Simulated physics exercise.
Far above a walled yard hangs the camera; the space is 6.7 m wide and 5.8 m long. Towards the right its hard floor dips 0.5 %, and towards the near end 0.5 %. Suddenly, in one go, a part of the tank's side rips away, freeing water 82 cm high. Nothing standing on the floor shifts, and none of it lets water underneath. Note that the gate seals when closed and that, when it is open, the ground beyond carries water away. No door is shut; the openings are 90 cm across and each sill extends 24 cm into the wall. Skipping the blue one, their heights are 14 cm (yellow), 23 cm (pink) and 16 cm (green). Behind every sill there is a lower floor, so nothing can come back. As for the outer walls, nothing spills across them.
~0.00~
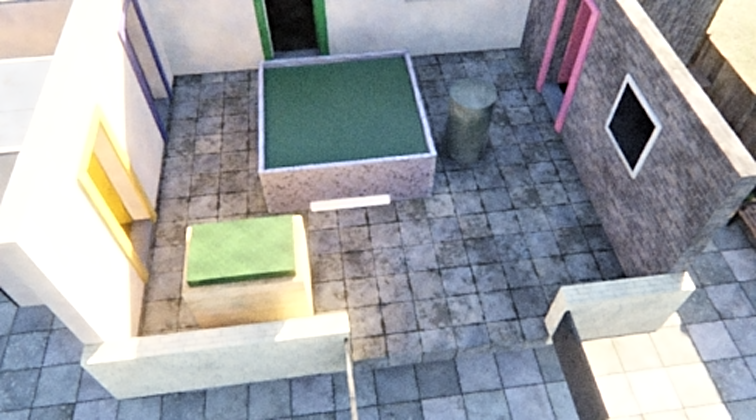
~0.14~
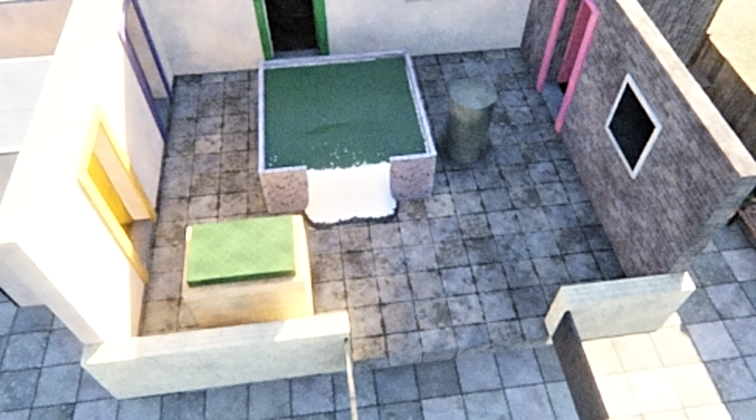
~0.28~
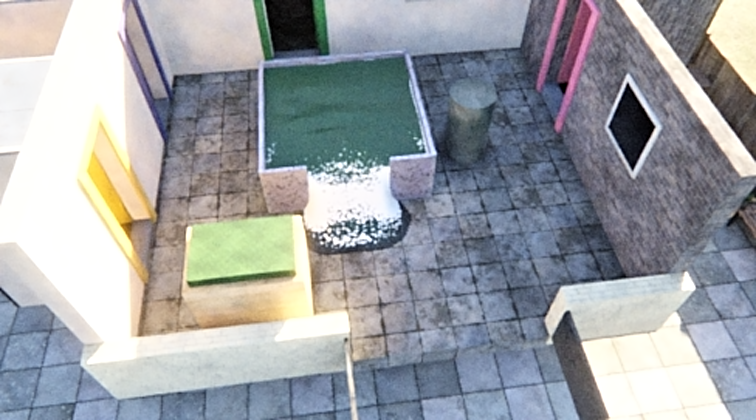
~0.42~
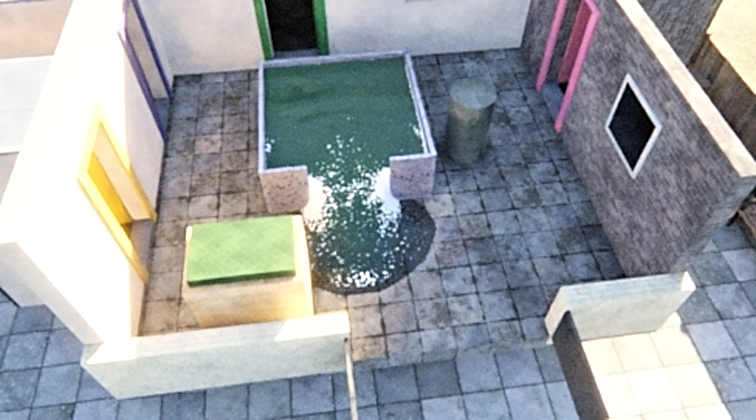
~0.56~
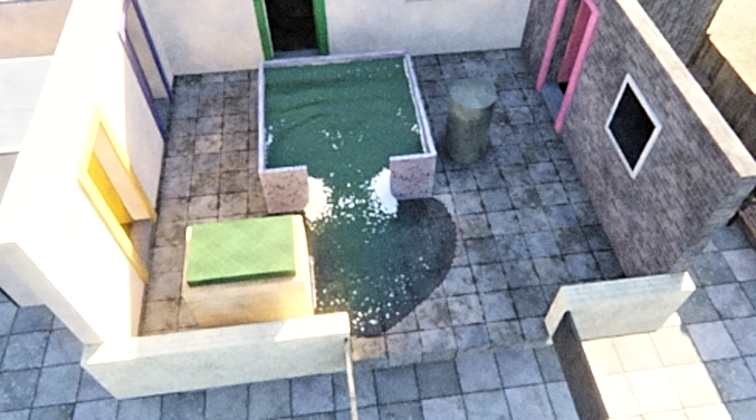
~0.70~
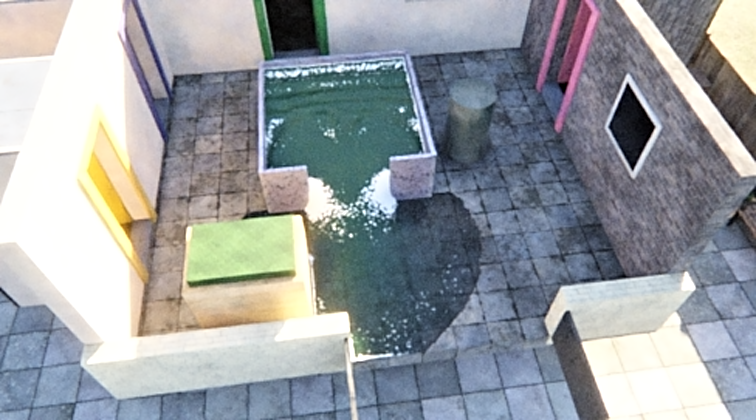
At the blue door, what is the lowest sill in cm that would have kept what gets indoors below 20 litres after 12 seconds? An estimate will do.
Somewhere near 7 cm.
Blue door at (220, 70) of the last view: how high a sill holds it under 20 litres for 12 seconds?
Minimum: About 10.5 cm.
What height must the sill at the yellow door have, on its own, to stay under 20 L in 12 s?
Yellow: 14.5 cm.
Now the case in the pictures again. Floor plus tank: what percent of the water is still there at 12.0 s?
About 42 in every hundred.
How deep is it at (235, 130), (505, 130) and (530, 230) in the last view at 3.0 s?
Respectively 0 cm, 0 cm and 1 cm.
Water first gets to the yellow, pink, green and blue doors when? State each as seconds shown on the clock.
So yellow sees it at 1.3 s, pink at 5.0 s, green at 5.0 s and blue at 2.8 s.
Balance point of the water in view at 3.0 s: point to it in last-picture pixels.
About (333, 182).
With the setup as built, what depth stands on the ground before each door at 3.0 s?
In cm - yellow: 19, pink: 0, green: 0, blue: 1.
After 1.4 s water covers 25 % of the floor, deepest (56 cm) near (334, 345); it has not reached the blue door.
After 3.0 s water covers 40 % of the floor, deepest (38 cm) near (148, 368); 1 cm at the blue door, 0 litres in over its 9 cm sill.
After 12.0 s water covers 90 % of the floor, deepest (10 cm) near (334, 345); 7 cm at the blue door, 6 litres in over its 9 cm sill.
At the blue door as built, the water arrived by 2.9 s and peaked near 10 cm at 8.8 s.
Run again over the same 12 s with other heights there, 31 litres in over 6 cm, 11 litres over 8 cm. The limit of 20 litres is kept from about 7 cm up.
